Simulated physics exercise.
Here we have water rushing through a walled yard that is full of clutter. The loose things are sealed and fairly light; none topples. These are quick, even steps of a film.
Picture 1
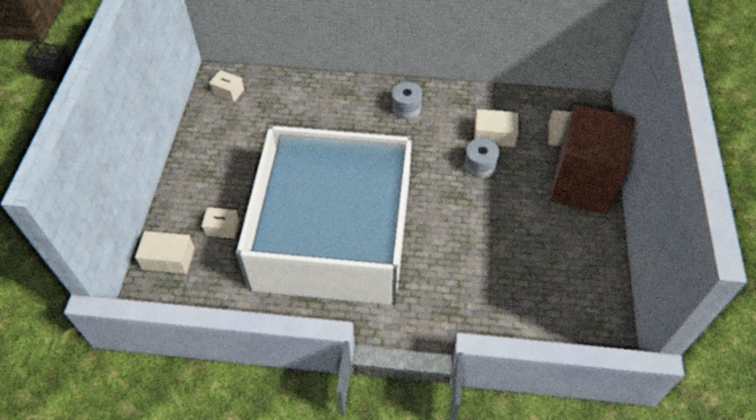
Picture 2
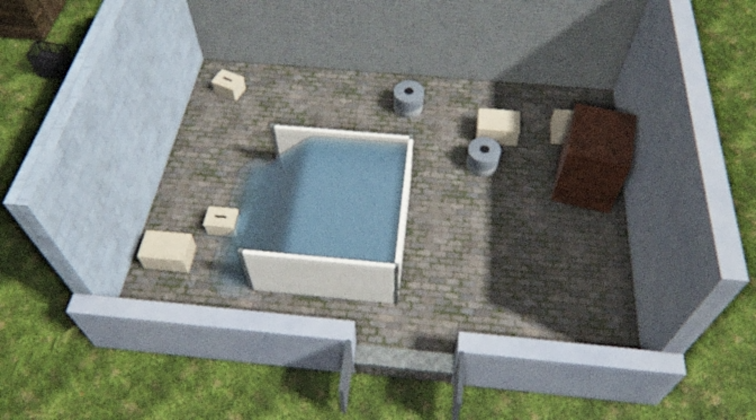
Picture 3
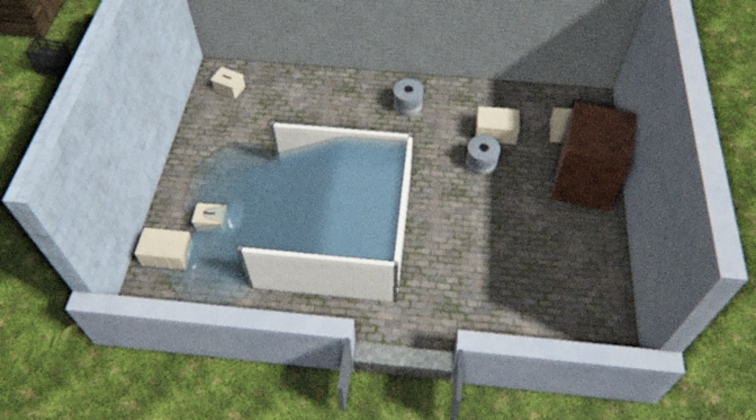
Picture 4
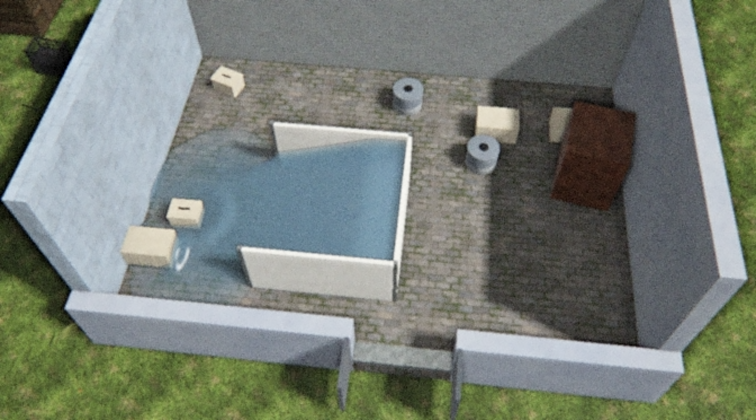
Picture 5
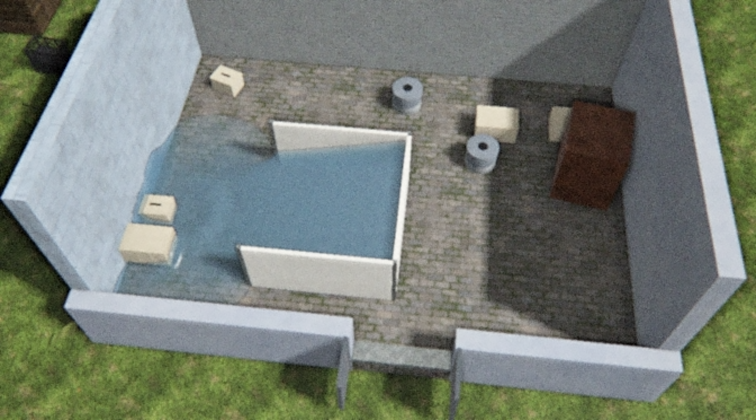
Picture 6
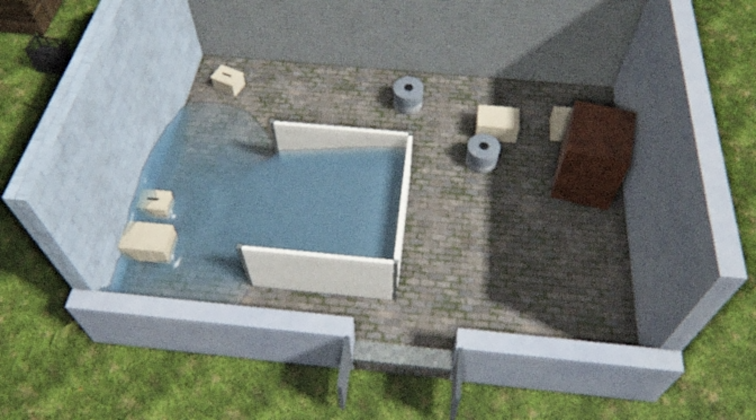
Water pouring from the open left side of a white-walled tank, spreading across a paved yard and shifting two pale boxes leftward.
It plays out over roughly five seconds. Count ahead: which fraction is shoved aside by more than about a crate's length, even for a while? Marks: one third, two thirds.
Share: At least two thirds.
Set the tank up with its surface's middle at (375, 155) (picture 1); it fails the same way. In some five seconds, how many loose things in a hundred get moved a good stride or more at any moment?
Close to 70 %.
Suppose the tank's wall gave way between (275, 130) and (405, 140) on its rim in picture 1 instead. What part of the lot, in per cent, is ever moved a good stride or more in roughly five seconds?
Roughly 100 per cent.
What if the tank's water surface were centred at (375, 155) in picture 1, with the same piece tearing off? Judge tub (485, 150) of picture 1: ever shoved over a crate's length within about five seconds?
My call: No.
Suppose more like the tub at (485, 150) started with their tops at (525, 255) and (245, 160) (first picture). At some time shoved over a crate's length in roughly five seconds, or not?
As listed: Never so far, swept aside.
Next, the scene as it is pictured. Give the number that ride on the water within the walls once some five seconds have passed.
I count 3.
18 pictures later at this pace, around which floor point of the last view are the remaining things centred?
Near (418, 183).
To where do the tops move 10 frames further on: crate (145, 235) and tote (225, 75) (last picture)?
Roughly at (194, 275) and (329, 79).
A moment on, 1 of 7 are well off their spots; 2 afloat.
Next, 3 of 7 are well off their spots; 2 afloat.
Later, 4 of 7 are well off their spots; 2 afloat.
In the end, 6 of 7 are well off their spots, and 6 have been at some point; 3 afloat.
